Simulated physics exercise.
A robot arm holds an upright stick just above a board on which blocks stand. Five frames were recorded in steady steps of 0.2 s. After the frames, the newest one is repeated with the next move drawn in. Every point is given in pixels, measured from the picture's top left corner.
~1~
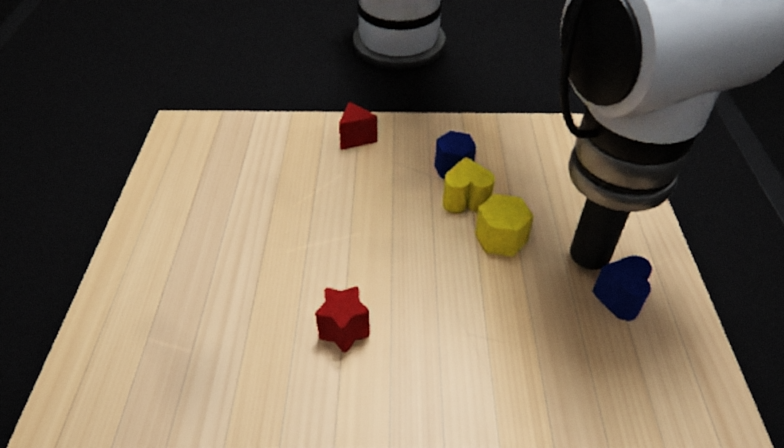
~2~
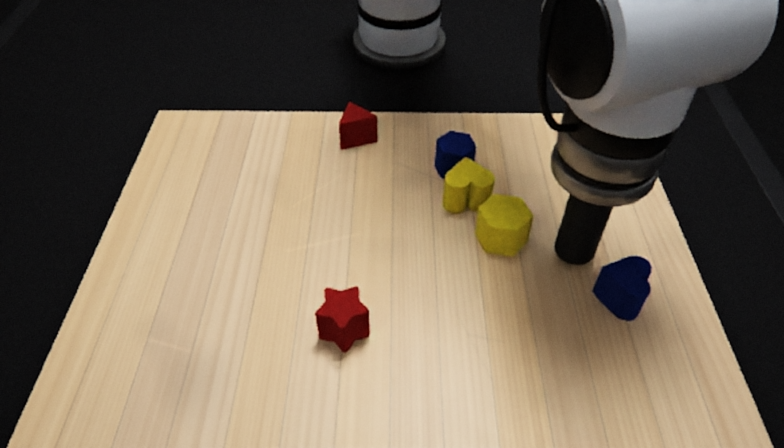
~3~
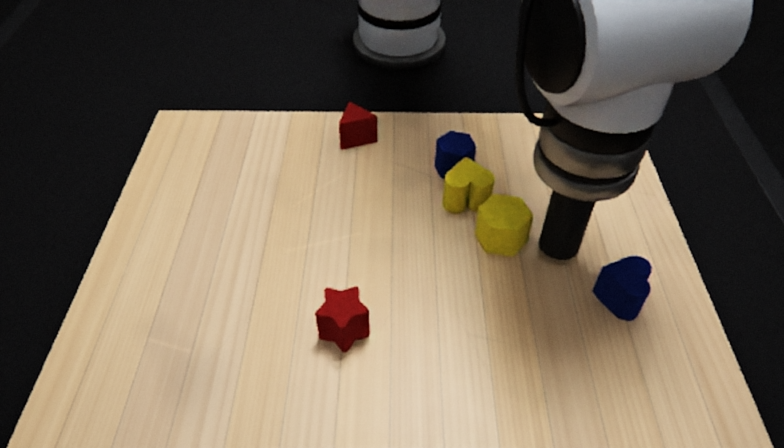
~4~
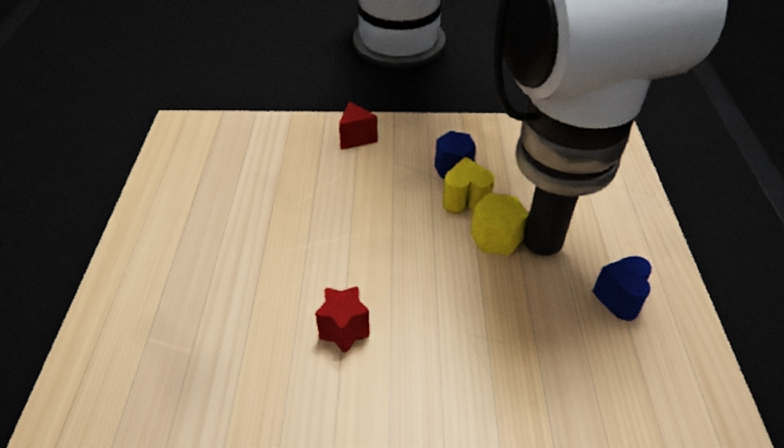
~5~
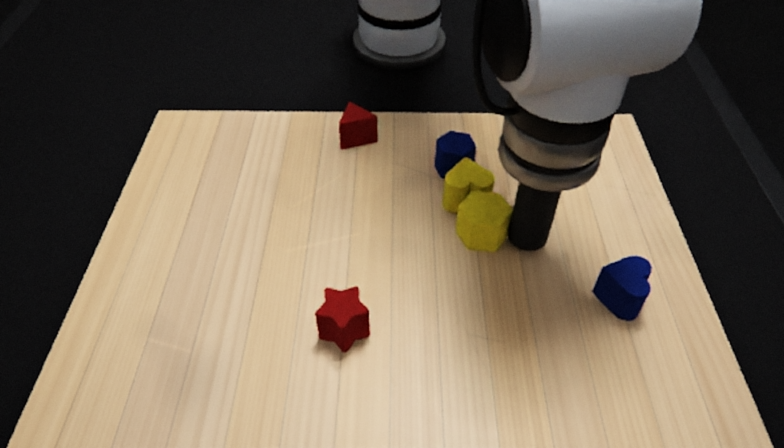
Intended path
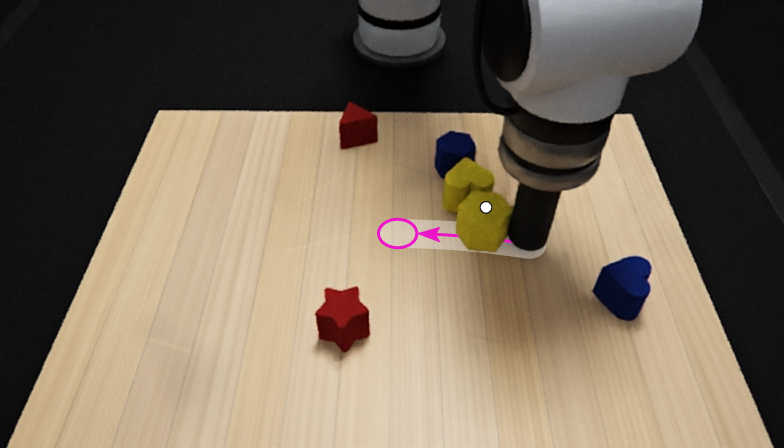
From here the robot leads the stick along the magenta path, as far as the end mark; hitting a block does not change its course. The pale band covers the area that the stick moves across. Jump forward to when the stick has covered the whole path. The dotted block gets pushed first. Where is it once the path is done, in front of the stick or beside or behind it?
That block remains ahead.
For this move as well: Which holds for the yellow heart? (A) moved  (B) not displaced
B (not displaced)
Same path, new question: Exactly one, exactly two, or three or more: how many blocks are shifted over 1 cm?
It shifts a single block.
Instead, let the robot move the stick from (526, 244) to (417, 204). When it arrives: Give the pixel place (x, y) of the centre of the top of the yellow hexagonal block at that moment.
Its top face will be centred at roughly (394, 201).
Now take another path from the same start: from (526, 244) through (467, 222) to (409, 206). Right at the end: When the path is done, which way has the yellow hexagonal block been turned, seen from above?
It swings round anticlockwise.
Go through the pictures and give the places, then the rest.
The first picture shows tip of the stick at (590, 254), middles of tops, yellow heart at (469, 174), yellow hexagonal block at (506, 211).
The second picture shows stick at (574, 250), nothing pushed.
The third picture shows stick at (559, 245), nothing pushed.
The fourth picture shows stick at (543, 241), yellow hexagonal block at (501, 210).
The fifth picture shows stick at (528, 237), yellow heart at (469, 174), yellow hexagonal block at (486, 207).
The line goes from (526, 244) via (483, 238) and (440, 235), ending at (398, 233); the dot is on the yellow hexagonal block.
The first path, step by step. One third of the way, stick at (483, 231); yellow hexagonal block at (442, 203).
Two thirds of the way, stick at (441, 228); yellow hexagonal block at (399, 199).
At the end, stick at (398, 226); yellow heart unmoved; yellow hexagonal block at (356, 196).
